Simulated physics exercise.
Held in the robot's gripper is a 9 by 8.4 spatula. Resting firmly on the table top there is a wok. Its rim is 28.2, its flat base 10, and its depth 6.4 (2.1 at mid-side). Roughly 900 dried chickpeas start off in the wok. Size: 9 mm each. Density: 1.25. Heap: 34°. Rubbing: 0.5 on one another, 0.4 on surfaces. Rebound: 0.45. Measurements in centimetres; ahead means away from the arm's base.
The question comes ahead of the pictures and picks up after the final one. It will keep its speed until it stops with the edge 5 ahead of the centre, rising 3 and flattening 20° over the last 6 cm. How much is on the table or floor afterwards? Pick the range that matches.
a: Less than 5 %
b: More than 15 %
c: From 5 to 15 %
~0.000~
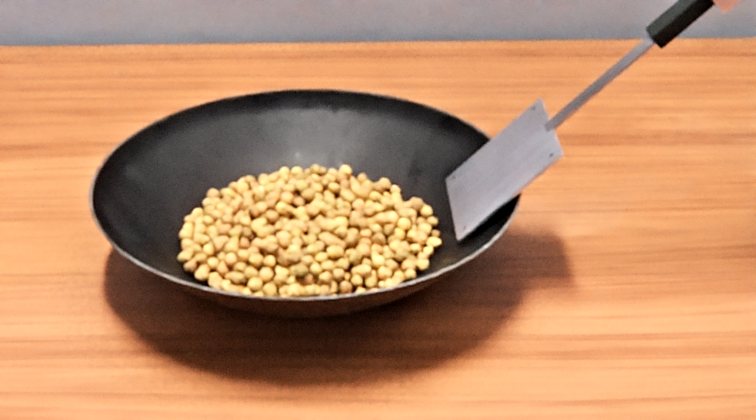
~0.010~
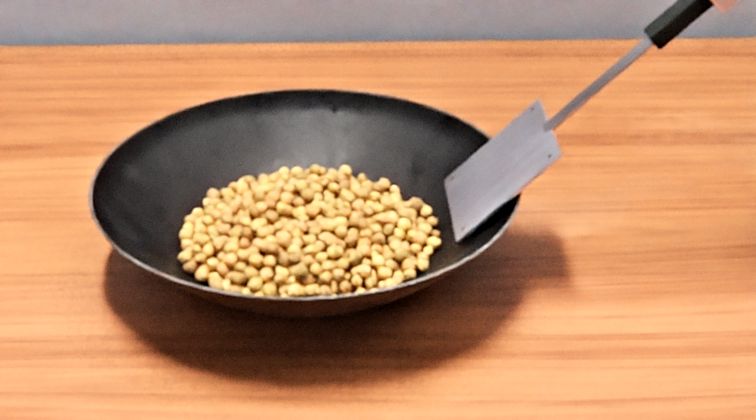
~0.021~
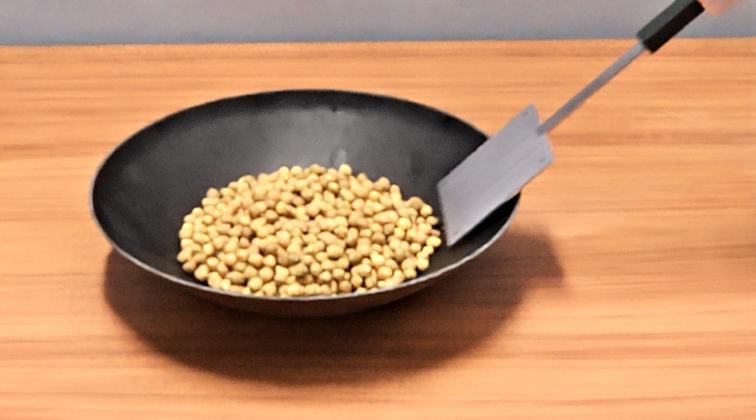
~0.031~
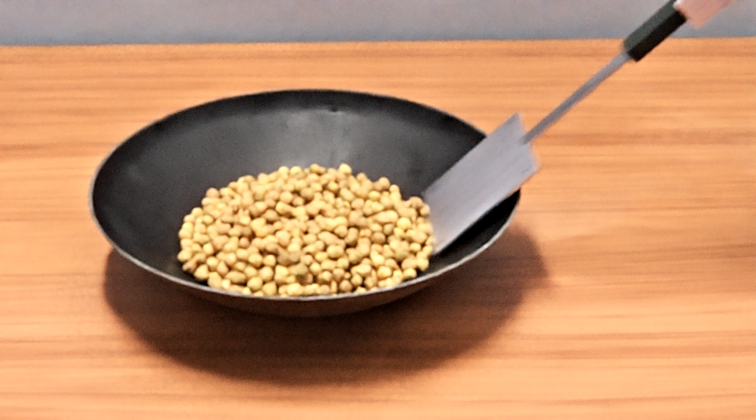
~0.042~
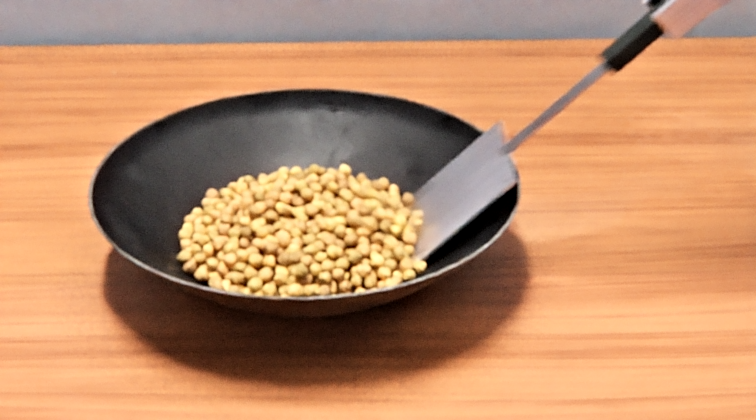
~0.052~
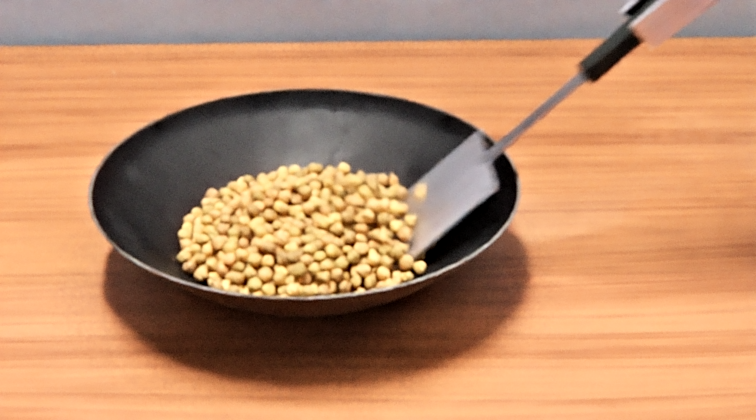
(c) From 5 to 15 %.
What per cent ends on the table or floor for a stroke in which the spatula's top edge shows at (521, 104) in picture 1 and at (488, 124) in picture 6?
My guess would be close to 0 per cent.
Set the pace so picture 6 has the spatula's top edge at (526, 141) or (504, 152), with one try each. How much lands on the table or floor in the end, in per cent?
First try around 0 %, second try around 0 %.
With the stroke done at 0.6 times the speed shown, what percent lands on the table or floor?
0 %.
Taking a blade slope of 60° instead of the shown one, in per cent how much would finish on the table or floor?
In that case around 10 per cent.
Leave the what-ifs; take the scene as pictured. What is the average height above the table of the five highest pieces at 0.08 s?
About 7 cm.
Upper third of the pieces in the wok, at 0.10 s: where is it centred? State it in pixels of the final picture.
(287, 208).
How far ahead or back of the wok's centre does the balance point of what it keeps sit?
Ahead of centre, near 4.5 centimetres.
After 0.08 s, sloping 45°, highest piece 10 above the table; 900 in the wok.
After 0.10 s, sloping 39°, highest piece 13 above the table; 899 in the wok, 1 on the blade or in flight.
After 0.32 s, sloping 25°, highest piece 17 above the table; 826 in the wok, 24 on the table or floor, 50 on the blade or in flight.
After 1.37 s, sloping 25°, highest piece 7 above the table; 824 in the wok, 76 on the table or floor.
In the end, 824 in the wok, 76 on the table or floor. That is 8 % on the table or floor.
